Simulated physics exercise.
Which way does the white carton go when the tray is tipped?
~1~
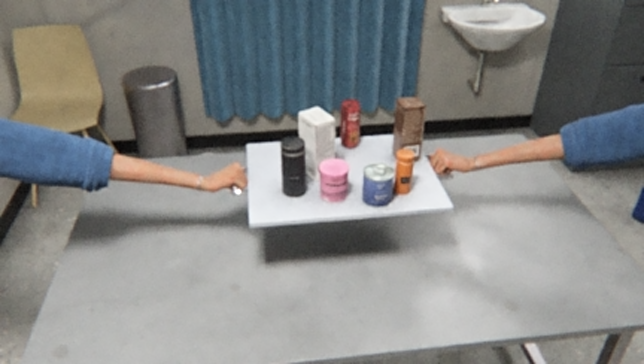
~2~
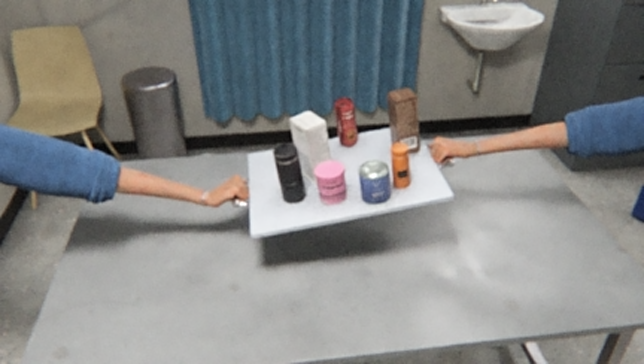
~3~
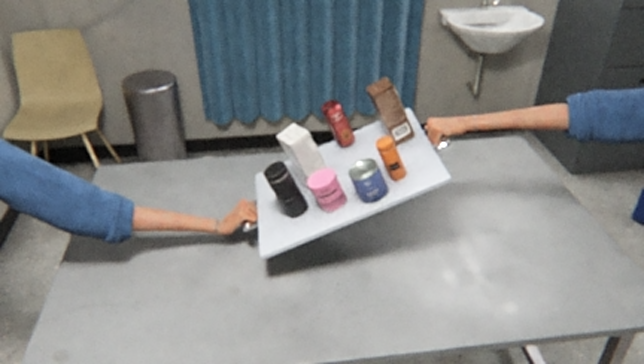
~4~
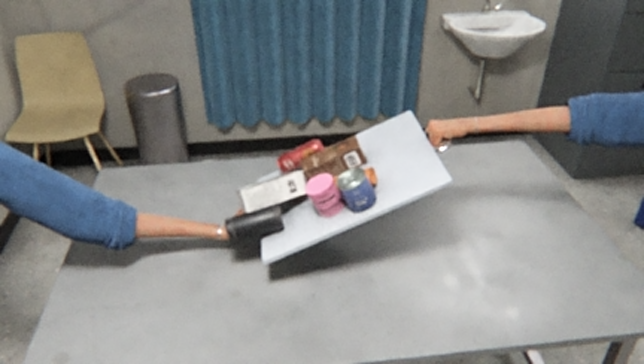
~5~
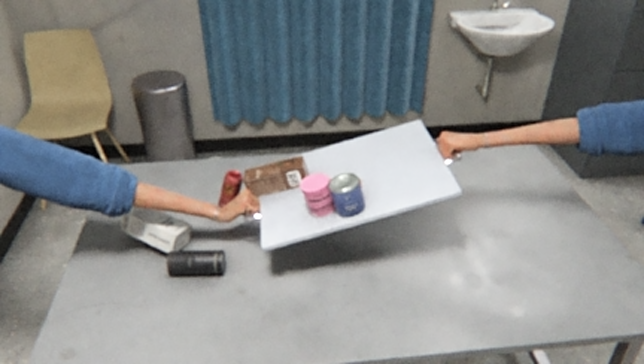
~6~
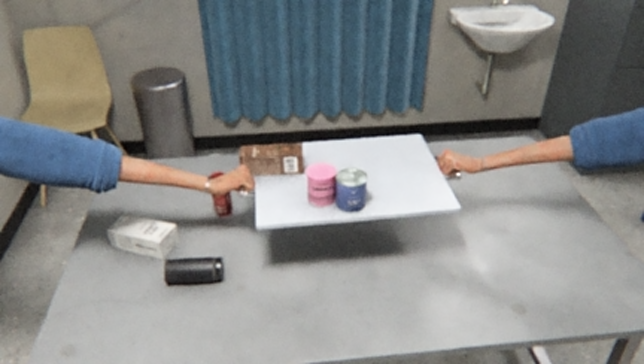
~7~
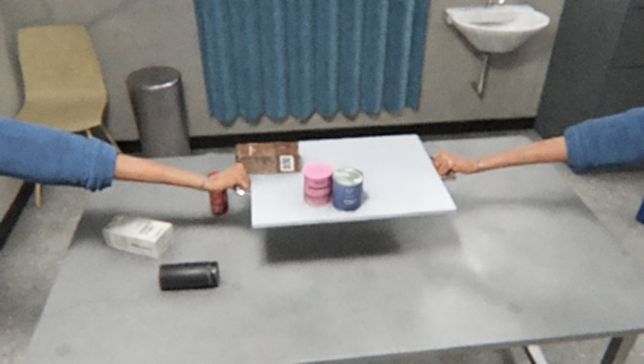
It goes to the left, toppling over and coming off the tray onto the table, where it lies on its side.
